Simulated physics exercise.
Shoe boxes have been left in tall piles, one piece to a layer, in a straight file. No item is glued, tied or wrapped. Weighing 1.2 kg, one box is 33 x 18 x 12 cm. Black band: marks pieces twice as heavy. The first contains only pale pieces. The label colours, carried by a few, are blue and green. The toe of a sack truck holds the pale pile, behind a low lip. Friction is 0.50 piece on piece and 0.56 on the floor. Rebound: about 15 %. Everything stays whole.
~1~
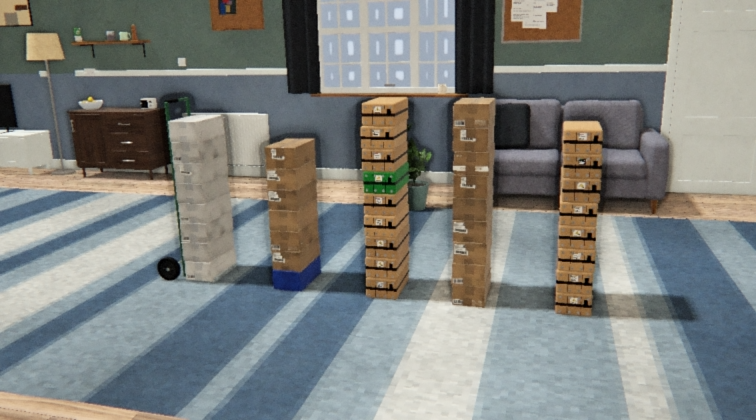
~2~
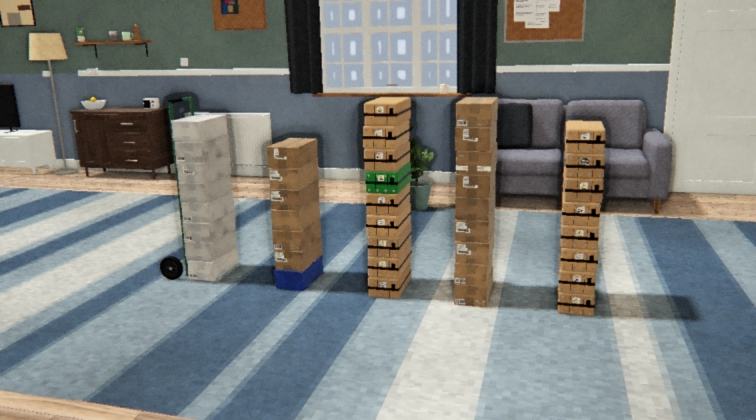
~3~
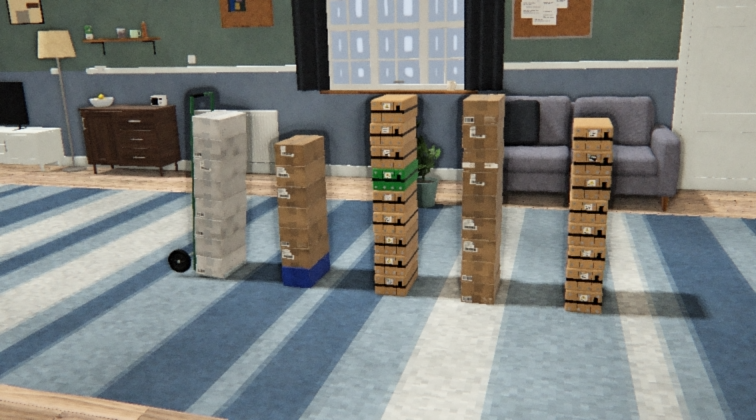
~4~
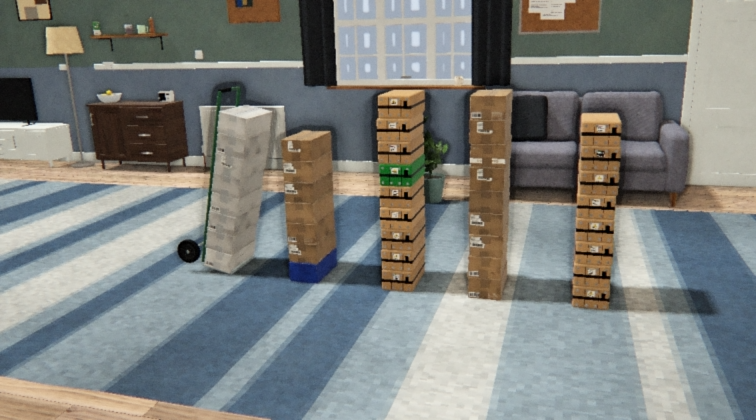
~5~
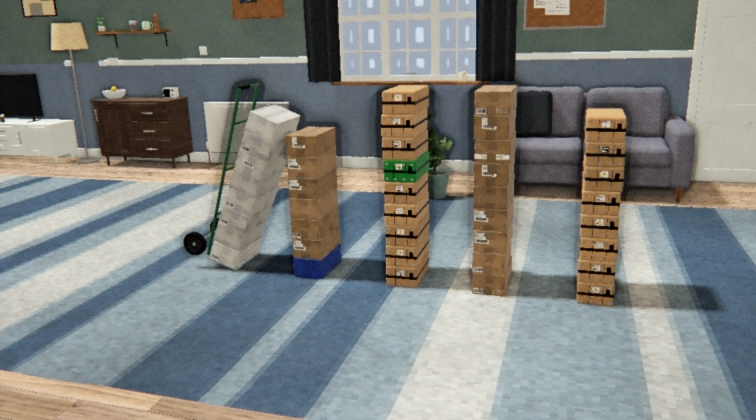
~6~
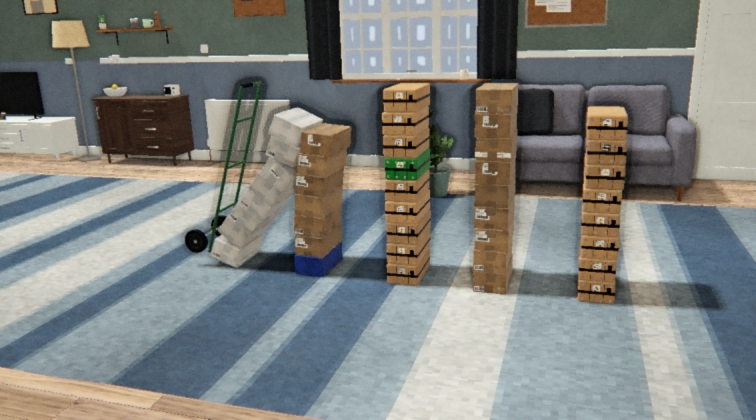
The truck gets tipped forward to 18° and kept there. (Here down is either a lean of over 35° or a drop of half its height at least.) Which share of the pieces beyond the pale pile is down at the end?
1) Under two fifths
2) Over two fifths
The answer is 2.
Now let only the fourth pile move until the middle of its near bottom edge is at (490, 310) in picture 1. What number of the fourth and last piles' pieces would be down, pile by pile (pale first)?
That gives fourth 8 and last 7.
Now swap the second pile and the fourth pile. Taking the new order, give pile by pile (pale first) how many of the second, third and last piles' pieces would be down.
After the swap, the second pile would have 9 down, the third 9 and the last 8.
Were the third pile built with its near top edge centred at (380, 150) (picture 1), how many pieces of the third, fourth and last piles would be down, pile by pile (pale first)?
Down by pile: Third 7, fourth 9, last 7.
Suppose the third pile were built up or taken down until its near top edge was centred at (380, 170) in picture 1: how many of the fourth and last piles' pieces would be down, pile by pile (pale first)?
Fourth 8, last 7.
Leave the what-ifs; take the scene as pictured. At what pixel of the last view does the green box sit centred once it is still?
In the final picture its centre lies roughly at (539, 240).
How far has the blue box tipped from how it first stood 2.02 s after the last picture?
About 50 degrees.
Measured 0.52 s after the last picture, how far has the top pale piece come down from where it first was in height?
35 cm lower.
Then, 0.52 s on from the sixth picture, 7 of the pale pile down; 3 of the 33 other boxes down; blue box tipped 33°; green box displaced 38 mm.
Then, 1.40 s on from the sixth picture, 7 of the pale pile down; 16 of the 33 other boxes down; blue box tipped 49°; green box tipped 45°, 15 cm lower.
Then, 2.02 s on from the sixth picture, 7 of the pale pile down; 32 of the 33 other boxes down; green box tipped 64°, 40 cm lower; blue box tipped 49°.
Finally, 7 of the pale pile down; 32 of the 33 other boxes down; green box tipped 64°, 40 cm lower; blue box tipped 49°. That is 97 per cent. Seen by the last camera, middles, green box near (539, 240), blue box near (331, 251).
